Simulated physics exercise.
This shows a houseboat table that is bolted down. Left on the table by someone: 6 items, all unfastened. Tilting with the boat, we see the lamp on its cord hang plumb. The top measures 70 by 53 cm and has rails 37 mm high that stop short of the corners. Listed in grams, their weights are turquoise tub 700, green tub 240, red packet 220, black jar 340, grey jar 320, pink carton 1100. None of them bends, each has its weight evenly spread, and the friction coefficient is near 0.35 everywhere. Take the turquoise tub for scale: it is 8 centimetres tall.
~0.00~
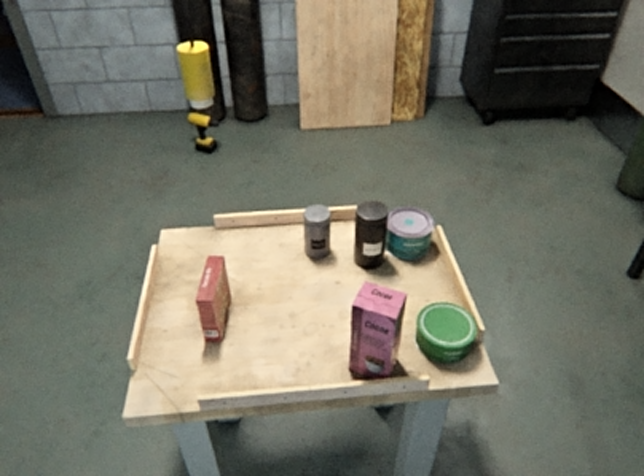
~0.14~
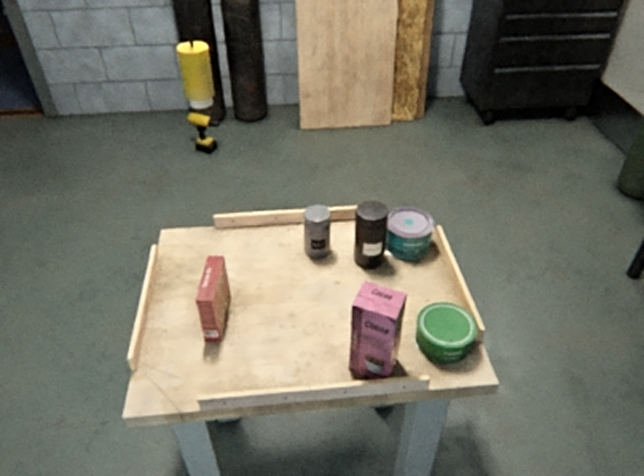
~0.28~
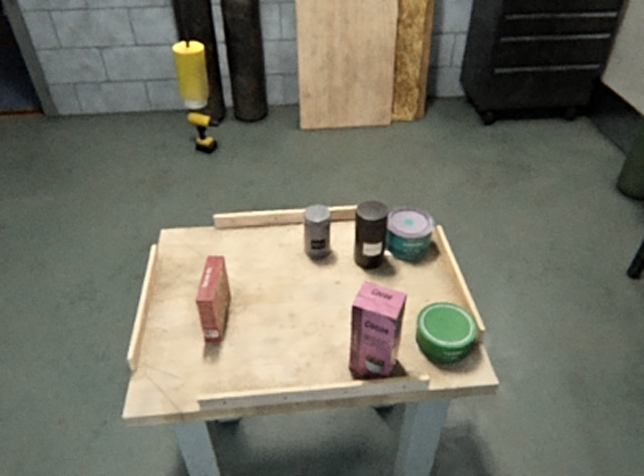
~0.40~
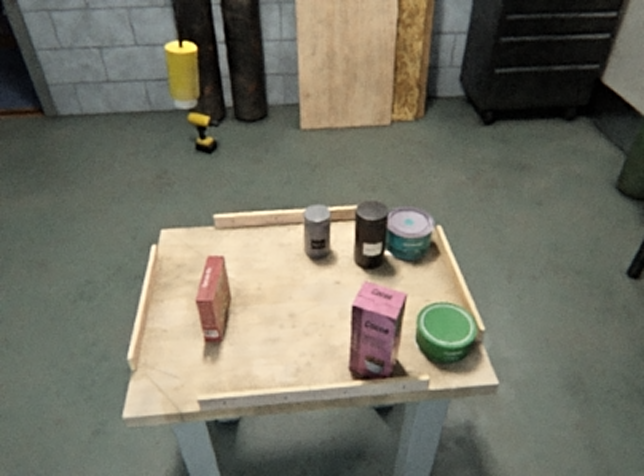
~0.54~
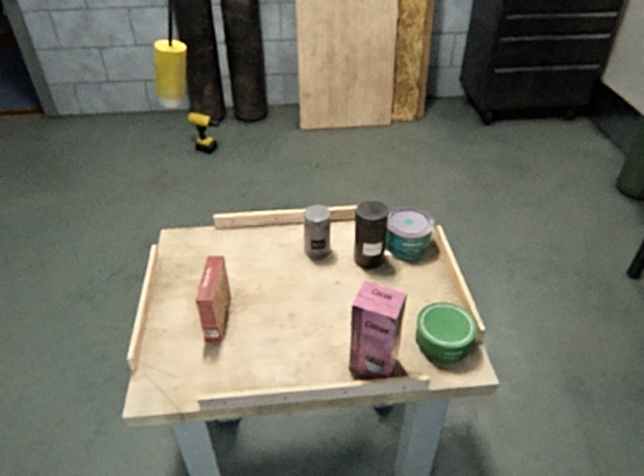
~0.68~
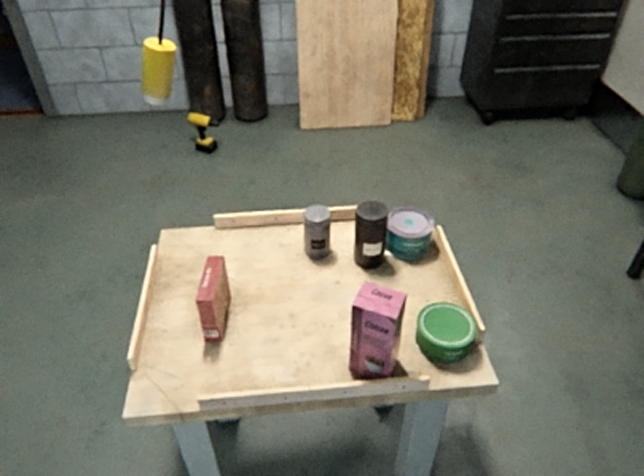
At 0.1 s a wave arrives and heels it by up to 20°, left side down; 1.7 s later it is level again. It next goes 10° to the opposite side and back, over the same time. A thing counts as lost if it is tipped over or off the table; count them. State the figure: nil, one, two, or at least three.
The figure is one.
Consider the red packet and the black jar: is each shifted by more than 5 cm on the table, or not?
Here the red packet moves off, and the black jar is left in place.
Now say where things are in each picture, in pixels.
Boat level; turquoise tub (408, 233); green tub (445, 333), in the first frame.
Boat level; grey jar (317, 232); pink carton (376, 334), in the second frame.
Floor tilted 2°, left side down; red packet (214, 298); black jar (370, 235), in the third frame.
Floor tilted 6°, left side down; grey jar (317, 232); pink carton (376, 334), in the fourth frame.
Floor tilted 11°, left side down; red packet (214, 298); black jar (370, 235), in the fifth frame.
Floor tilted 15°, left side down; turquoise tub (408, 233); green tub (445, 333), in the sixth frame.
After 1.08 s, floor tilted 19°, left side down; red packet 42° off its base.
After 1.18 s, floor tilted 17°, left side down; red packet on its side.
After 2.48 s, floor tilted 9°, right side down; red packet on its side.
In the end (4.0 s), toppled on the table, red packet; the other 5 under 5 cm from the start. In the last view, turquoise tub near (407, 233), green tub near (444, 333).
